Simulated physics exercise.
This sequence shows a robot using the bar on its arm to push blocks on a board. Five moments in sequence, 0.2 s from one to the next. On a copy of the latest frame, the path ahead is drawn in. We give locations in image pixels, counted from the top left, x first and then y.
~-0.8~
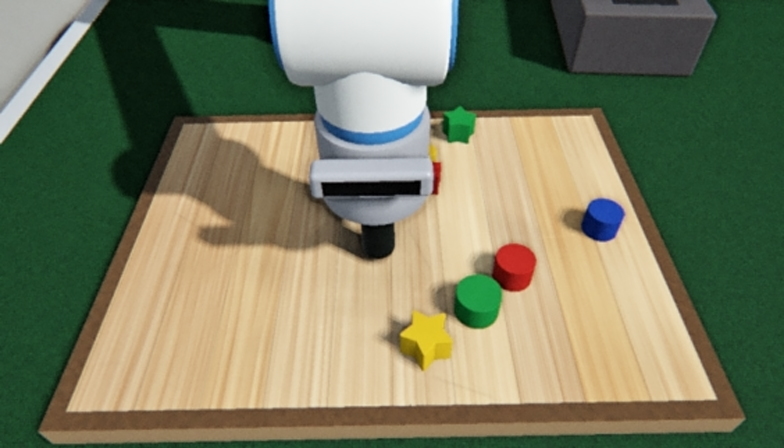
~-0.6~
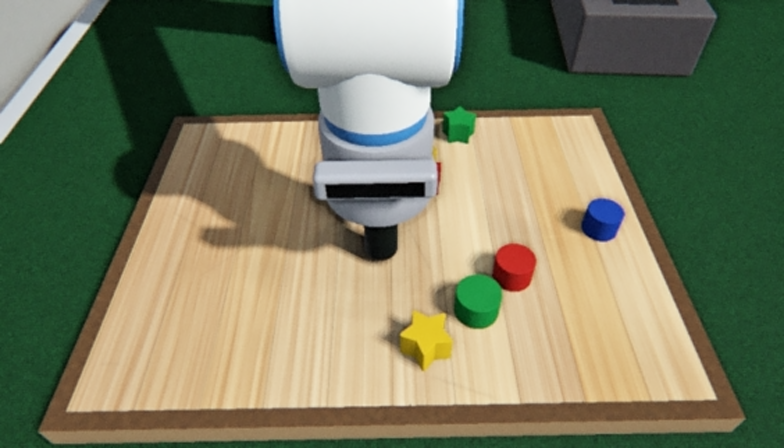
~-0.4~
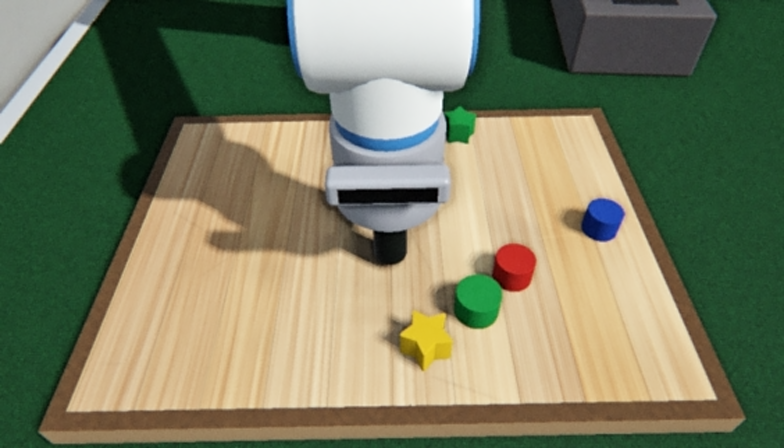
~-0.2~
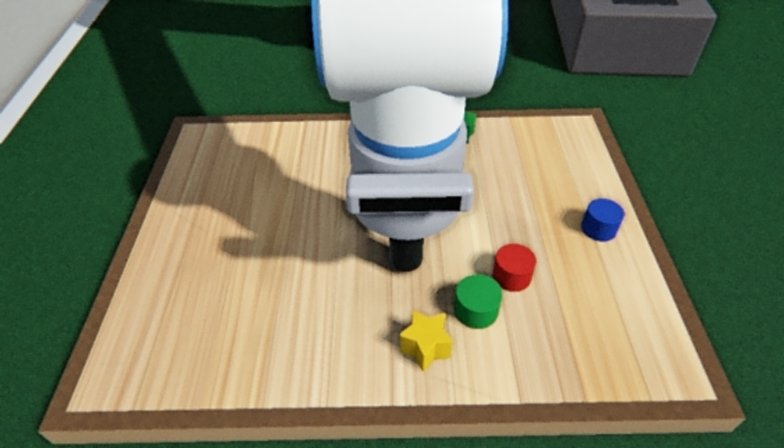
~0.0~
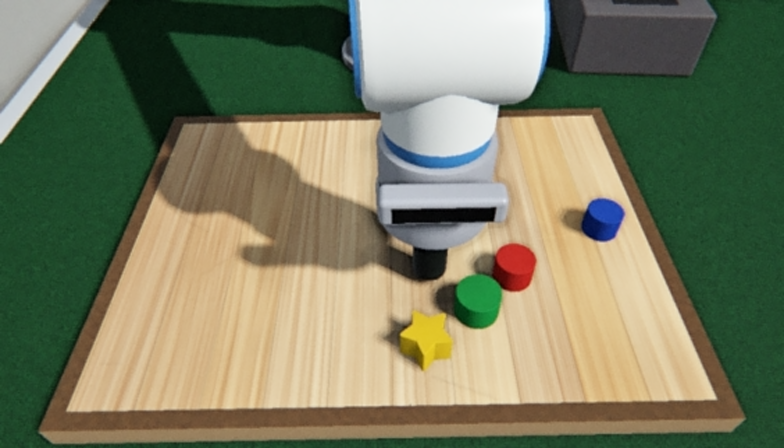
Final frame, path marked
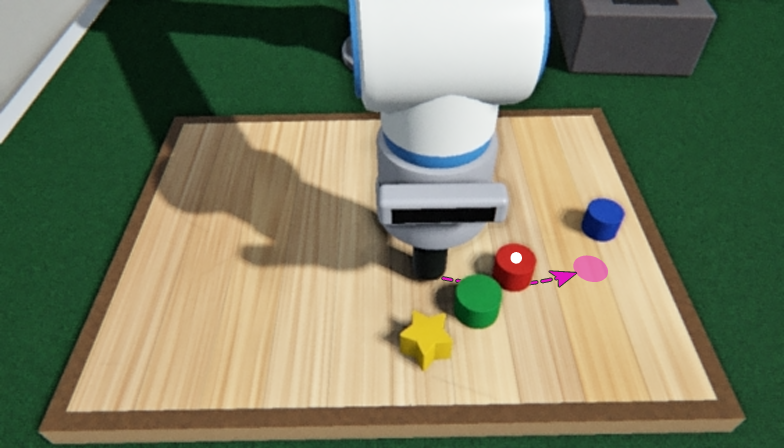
The robot arm, its dark bar pointing down at the wooden board, barely shifts at first, then slides to the right and slightly toward the viewer. It draws closer to the red and green round blocks, covering the green star block at the back, while the yellow star and blue round block also stay still.
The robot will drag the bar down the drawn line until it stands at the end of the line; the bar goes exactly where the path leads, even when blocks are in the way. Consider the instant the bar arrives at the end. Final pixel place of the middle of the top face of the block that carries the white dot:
At pixel (596, 223).
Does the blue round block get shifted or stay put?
It gets displaced.
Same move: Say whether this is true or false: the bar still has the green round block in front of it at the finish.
This is false.
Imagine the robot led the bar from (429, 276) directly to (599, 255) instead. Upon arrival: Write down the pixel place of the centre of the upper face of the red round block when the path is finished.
It is going to be at (582, 269).
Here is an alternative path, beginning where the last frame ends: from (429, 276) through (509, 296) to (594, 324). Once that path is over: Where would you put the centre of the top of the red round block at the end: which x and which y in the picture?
It is going to be at (545, 256).
Path on the board, from (429, 276) by way of (485, 284) and (541, 282) to (591, 268); the dot is on the red round block.
What follows on the original path. One third of the way, bar (486, 277); green round block (492, 299); red round block (523, 257).
Two thirds of the way, bar (543, 275); green round block (492, 299); red round block (570, 244).
At the end, bar (593, 262); yellow star block in place; green round block (492, 299); red round block (596, 223); blue round block (609, 201).
